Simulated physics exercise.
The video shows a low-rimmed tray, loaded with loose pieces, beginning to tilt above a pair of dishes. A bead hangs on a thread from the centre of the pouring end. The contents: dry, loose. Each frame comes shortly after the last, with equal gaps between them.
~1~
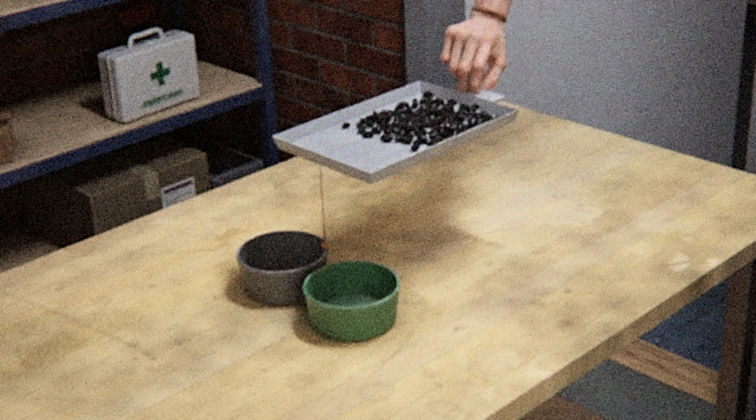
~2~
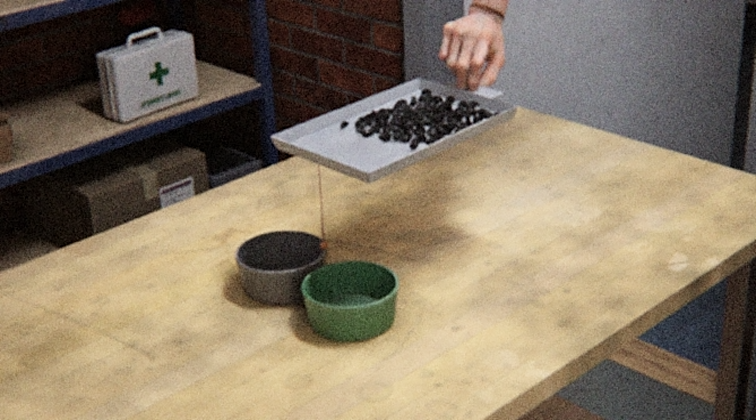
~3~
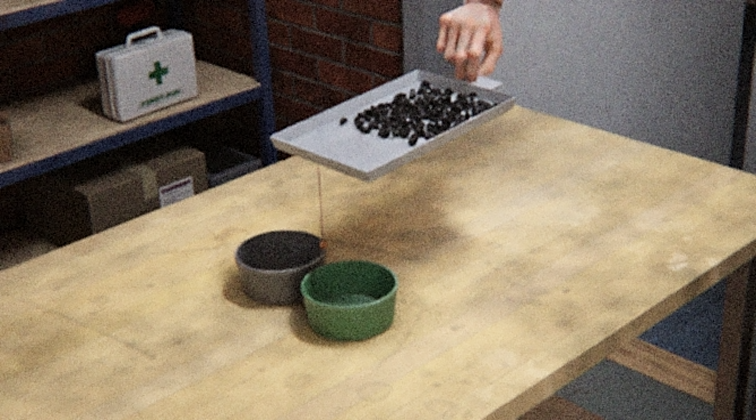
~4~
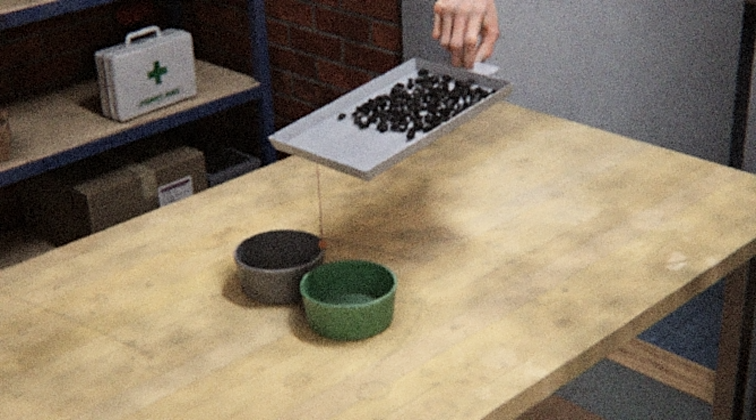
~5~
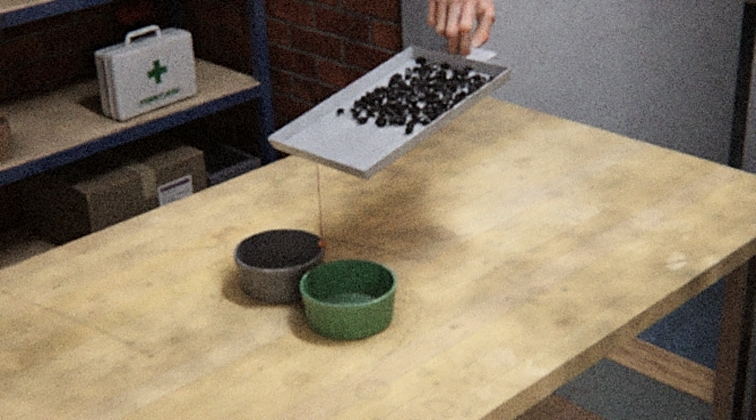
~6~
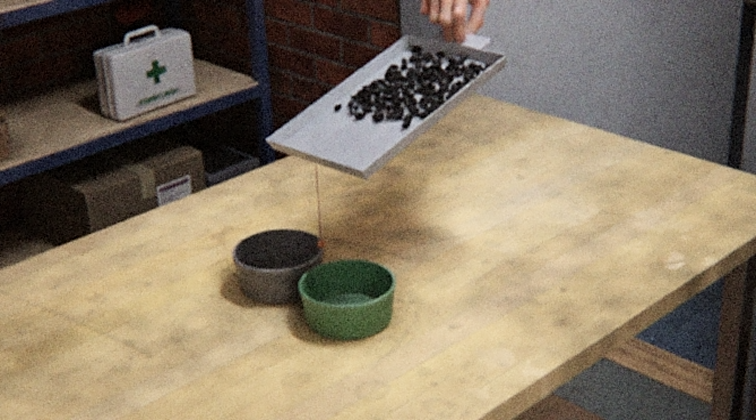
Workshop table with a hand gradually raising the far end of a metal tray of black beans above grey and green dishes.
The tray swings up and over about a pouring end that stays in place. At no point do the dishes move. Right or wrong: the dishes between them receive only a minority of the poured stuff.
Wrong, they get over half.
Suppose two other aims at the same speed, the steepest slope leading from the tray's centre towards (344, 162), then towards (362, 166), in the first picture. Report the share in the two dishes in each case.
Respectively close to 70 and 90 in a hundred.
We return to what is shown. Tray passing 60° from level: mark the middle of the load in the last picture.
The middle of the load sits near (306, 141).
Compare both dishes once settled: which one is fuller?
Pick: The one placed left.
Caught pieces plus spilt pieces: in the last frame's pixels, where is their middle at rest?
Roughly at pixel (280, 289).
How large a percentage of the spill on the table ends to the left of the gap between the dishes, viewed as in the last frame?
Close to 90 %.
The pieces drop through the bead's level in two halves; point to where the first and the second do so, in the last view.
Roughly at (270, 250) first, and then at (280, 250).
Just after the last frame, tray tipped steeply; almost all on the tray; about a tenth in the air.
A moment on, tray tipped right over; roughly half on the tray; just a few in the right dish; roughly a quarter in the left dish; roughly a quarter outside both; just a few in the air.
Further on, tray tipped past a quarter turn; about a tenth in the right dish; roughly half in the left dish; roughly a third outside both.
When it is over, tray tipped past a quarter turn; about a tenth in the right dish; roughly half in the left dish; roughly a third outside both.
